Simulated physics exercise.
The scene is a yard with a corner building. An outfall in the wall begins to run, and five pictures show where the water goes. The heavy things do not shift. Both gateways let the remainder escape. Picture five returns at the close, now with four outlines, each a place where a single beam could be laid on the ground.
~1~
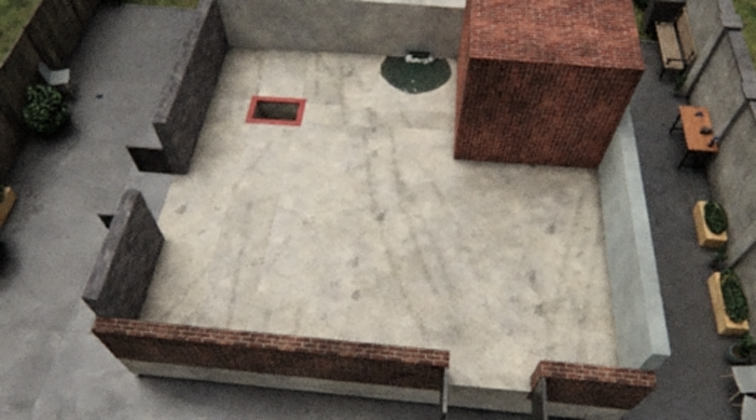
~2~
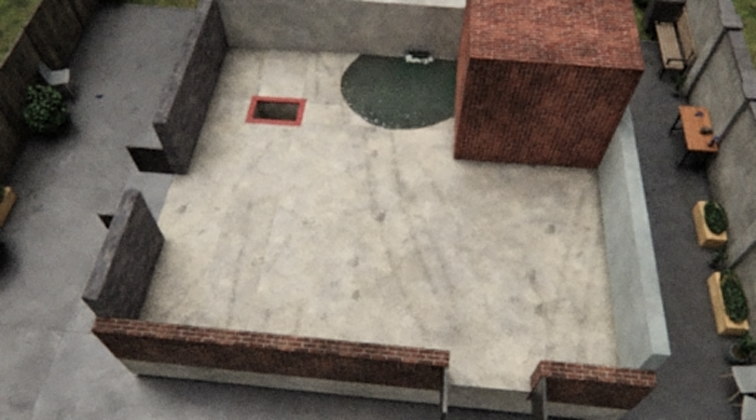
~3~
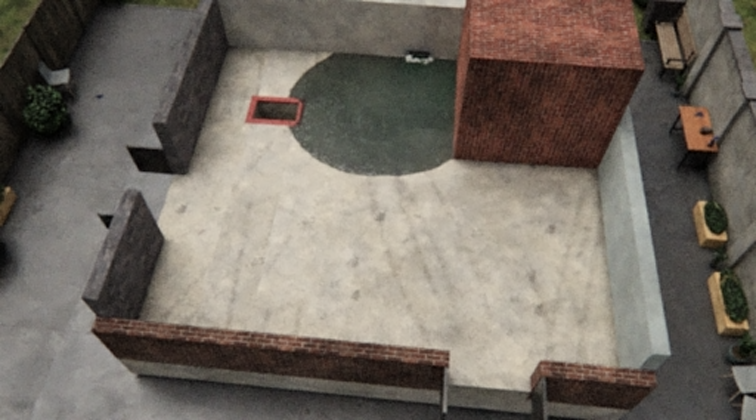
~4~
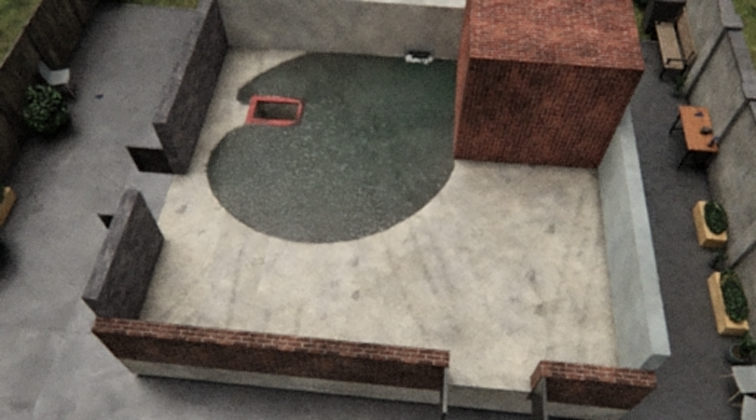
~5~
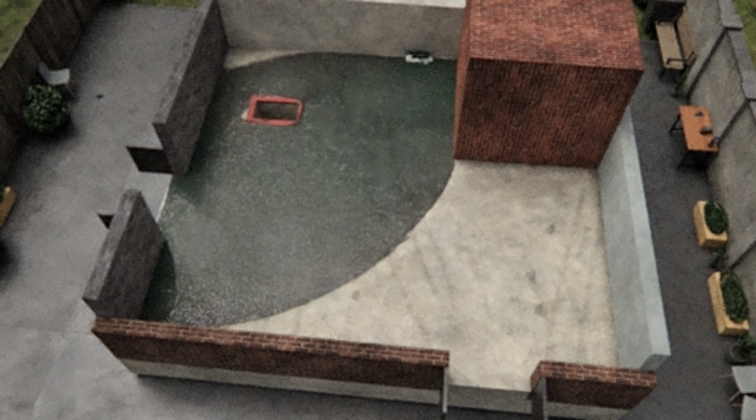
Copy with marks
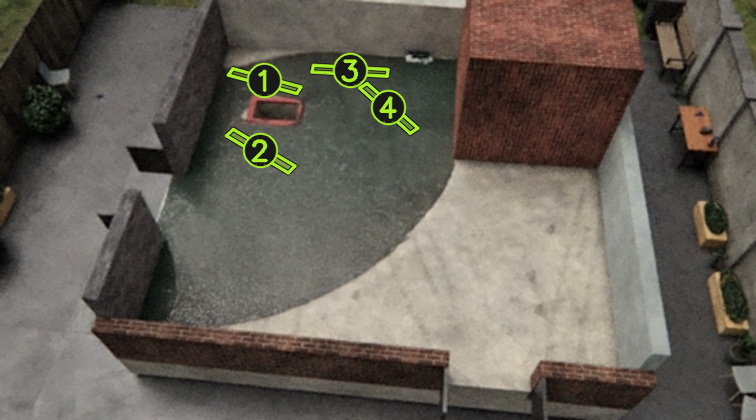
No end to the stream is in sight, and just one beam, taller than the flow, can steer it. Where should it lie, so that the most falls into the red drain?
Take 2.
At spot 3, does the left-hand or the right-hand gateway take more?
The left gate.
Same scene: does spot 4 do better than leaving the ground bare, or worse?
Spot 4 is worse.
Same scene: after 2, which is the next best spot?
Here it is spot 1.
In lime, 1 from (230, 71) to (298, 90); 2 from (229, 132) to (291, 169); 3 from (312, 68) to (387, 72); 4 from (363, 85) to (414, 130).
For spot 1, about 18 % of the stream goes into the red drain, about 80 % out by the gates.
For spot 2, about 29 % of the stream goes into the red drain, about 69 % out by the gates.
For spot 3, about 10 % of the stream goes into the red drain, about 88 % out by the gates.
For spot 4, about 12 % of the stream goes into the red drain, about 86 % out by the gates.
